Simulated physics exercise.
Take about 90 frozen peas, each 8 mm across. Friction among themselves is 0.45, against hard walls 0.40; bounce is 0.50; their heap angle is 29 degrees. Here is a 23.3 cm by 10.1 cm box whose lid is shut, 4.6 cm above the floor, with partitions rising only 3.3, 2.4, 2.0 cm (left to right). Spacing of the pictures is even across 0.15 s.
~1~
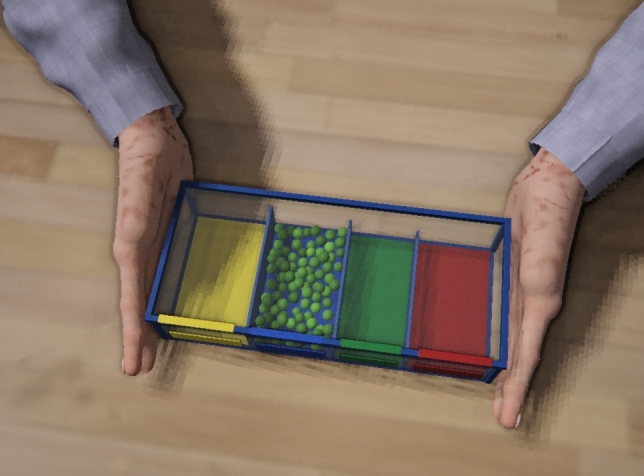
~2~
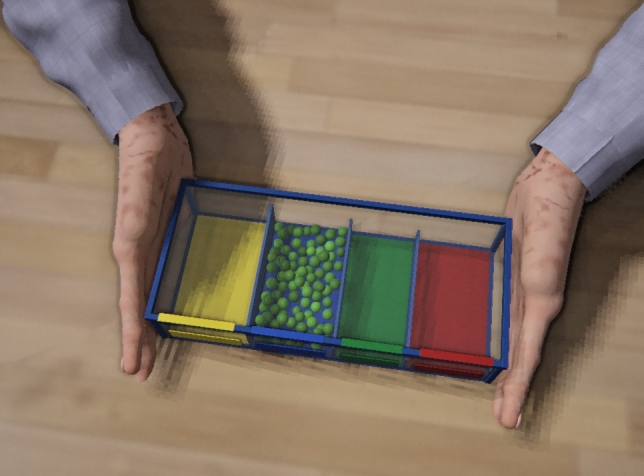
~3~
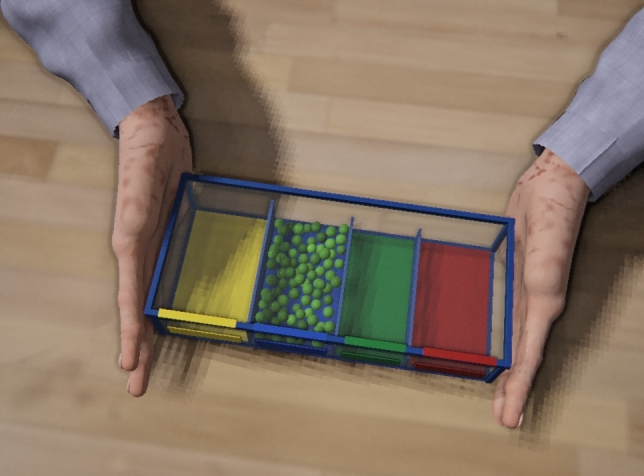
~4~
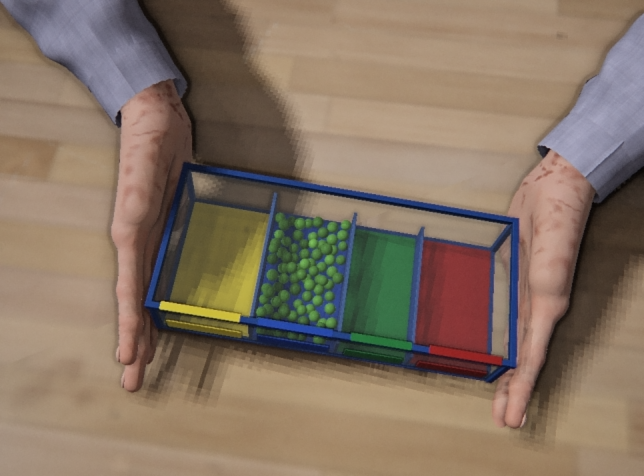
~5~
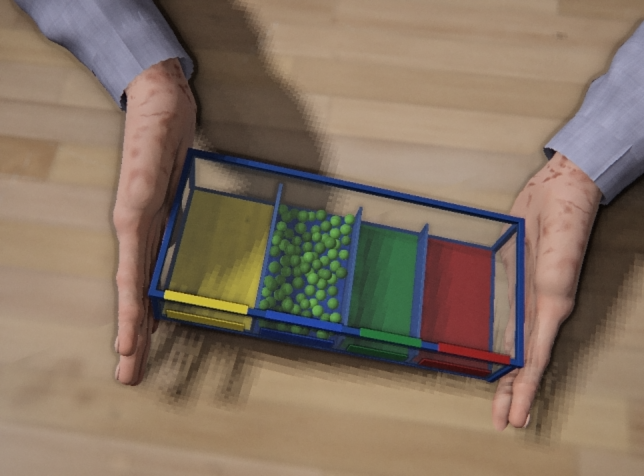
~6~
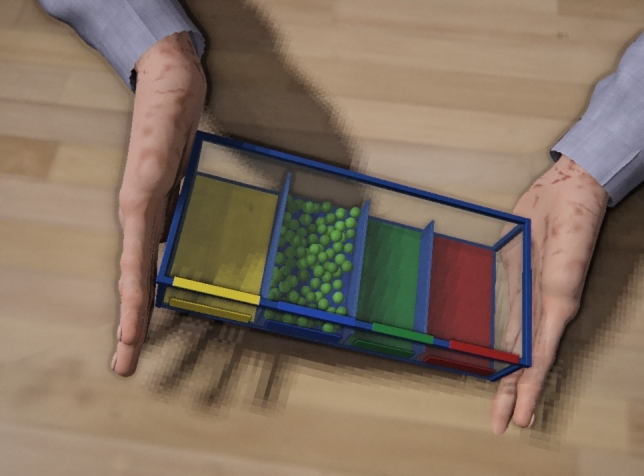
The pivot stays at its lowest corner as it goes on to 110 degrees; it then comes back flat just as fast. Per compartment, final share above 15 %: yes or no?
Red yes; blue no; green no; yellow no.
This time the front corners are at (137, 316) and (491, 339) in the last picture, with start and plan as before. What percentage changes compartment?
Estimate: Around 30 %.
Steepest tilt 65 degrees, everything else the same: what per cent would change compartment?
That works out to close to 10 percent.
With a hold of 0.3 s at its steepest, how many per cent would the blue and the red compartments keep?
In per cent: Blue 0, red 100.
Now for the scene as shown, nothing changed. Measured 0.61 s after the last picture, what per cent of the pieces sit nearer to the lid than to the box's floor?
Roughly 100 per cent.
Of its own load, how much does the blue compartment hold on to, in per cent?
0 per cent, roughly.
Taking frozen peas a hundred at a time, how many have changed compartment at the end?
About 100 %.
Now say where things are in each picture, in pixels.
In the first frame, box tilt 0 degrees, front corners at (152, 316) and (500, 362); blue 100 %.
In the second frame, box tilt 1 degrees, front corners at (152, 315) and (501, 362).
In the third frame, box tilt 3 degrees, front corners at (152, 310) and (504, 362).
In the fourth frame, box tilt 6 degrees, front corners at (153, 302) and (509, 361), lowest corner right back.
In the fifth frame, box tilt 11 degrees, front corners at (156, 291) and (516, 361), lowest corner right back.
In the sixth frame, box tilt 16 degrees, front corners at (164, 278) and (524, 360), lowest corner right back; blue 100 %.
Then, 0.61 s after the last picture, tilt 110 degrees; red 10 %, blue 65 %, green 30 %.
Then, 1.02 s after the last picture, tilt 48 degrees; red 100 %.
Then, 1.51 s after the last picture, tilt 0 degrees; red 100 %.
In the end, red 100 %, blue 0 %, green 0 %, yellow 0 %.
